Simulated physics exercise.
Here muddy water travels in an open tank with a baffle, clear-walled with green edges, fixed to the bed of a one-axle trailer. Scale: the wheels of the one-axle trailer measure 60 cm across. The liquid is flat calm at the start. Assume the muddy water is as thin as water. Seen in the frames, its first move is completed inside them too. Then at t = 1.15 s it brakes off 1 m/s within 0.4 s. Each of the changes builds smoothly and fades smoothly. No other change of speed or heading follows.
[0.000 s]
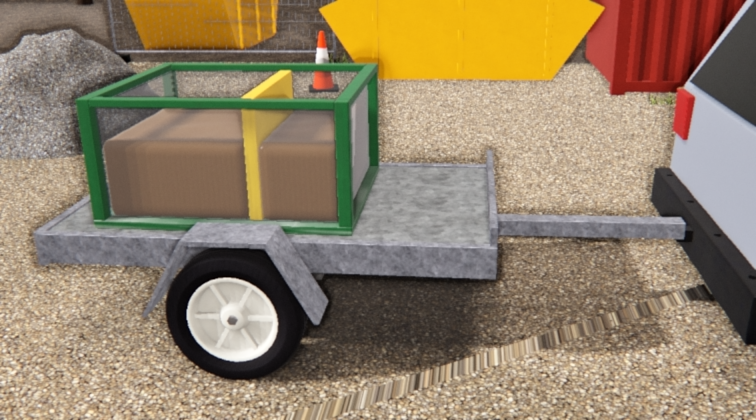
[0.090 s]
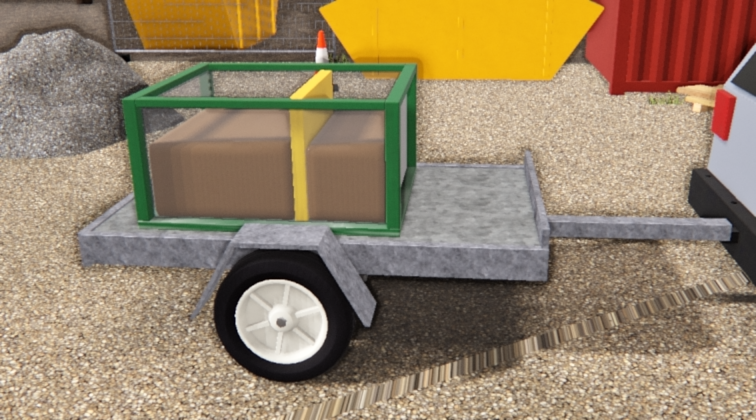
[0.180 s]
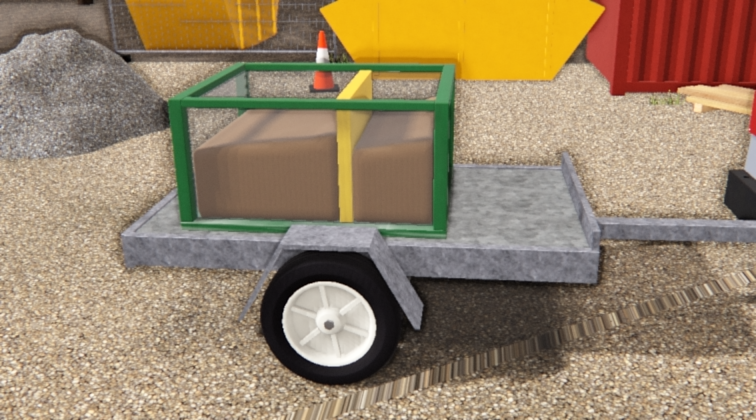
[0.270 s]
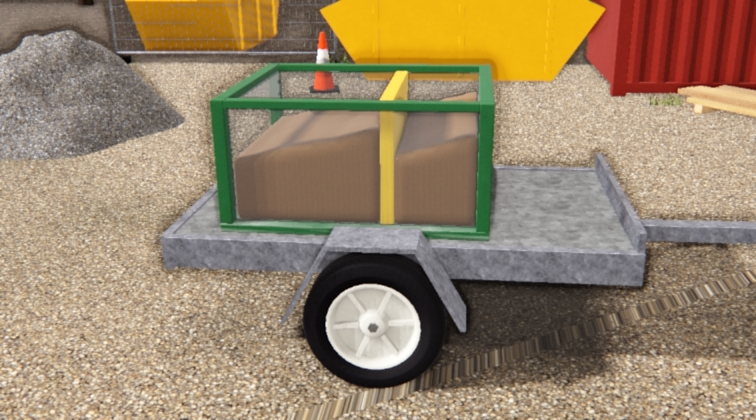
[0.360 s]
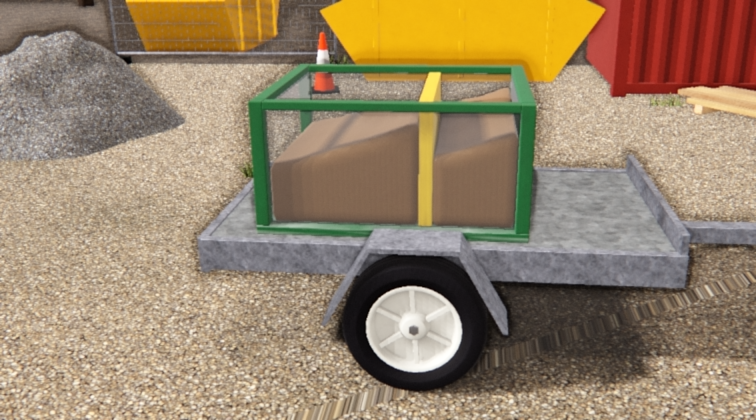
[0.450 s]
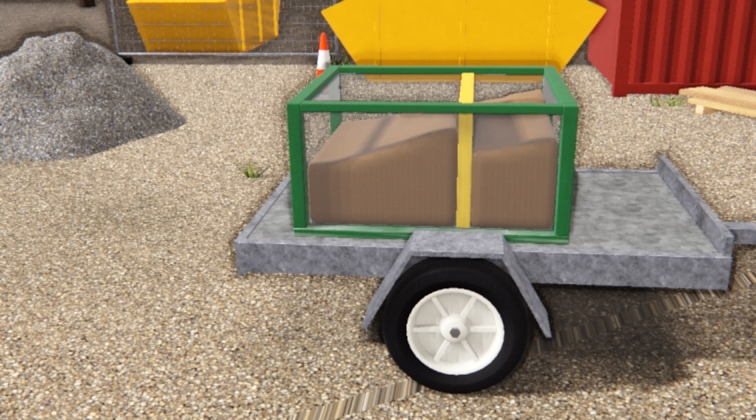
The video shows a grey single-axle trailer rolling right across gravel behind a pale vehicle, which leaves view. As the trailer slows slightly, the brown contents of its green-edged clear tank shift from level to sloping up rightward on both sides of a yellow divider.
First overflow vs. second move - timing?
Never.
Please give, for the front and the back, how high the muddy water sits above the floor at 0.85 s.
The front stands at 38 cm and the back at 40 cm.
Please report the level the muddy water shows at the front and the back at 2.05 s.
Reading: About 40 cm in front, about 50 cm behind.
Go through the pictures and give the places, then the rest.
In the first picture, the surface is at (322, 139) by the front wall; at (128, 136) by the back wall; it lies level with the rim line; the front is on the right, levels are read along the near wall; a wheel hub at (230, 325).
In the second picture, the surface is at (369, 140) by the front wall; at (173, 136) by the back wall; it lies level with the rim line.
In the third picture, the surface is at (415, 139) by the front wall; at (217, 142) by the back wall; it climbs 3° towards the front.
In the fourth picture, the surface is at (458, 137) by the front wall; at (257, 152) by the back wall; it climbs 7° towards the front.
In the fifth picture, the surface is at (497, 138) by the front wall; at (294, 156) by the back wall; it climbs 8° towards the front.
In the sixth picture, the surface is at (536, 142) by the front wall; at (330, 157) by the back wall; it climbs 8° towards the front; a wheel hub at (455, 337).
By 0.85 s the surface is 39 cm up at the front and 41 cm at the back; nothing has left.
By 1.45 s the surface is 43 cm up at the front and 22 cm at the back; nothing has left.
By 2.05 s the surface is 41 cm up at the front and 50 cm at the back; nothing has left.
By 4.53 s nothing has left.
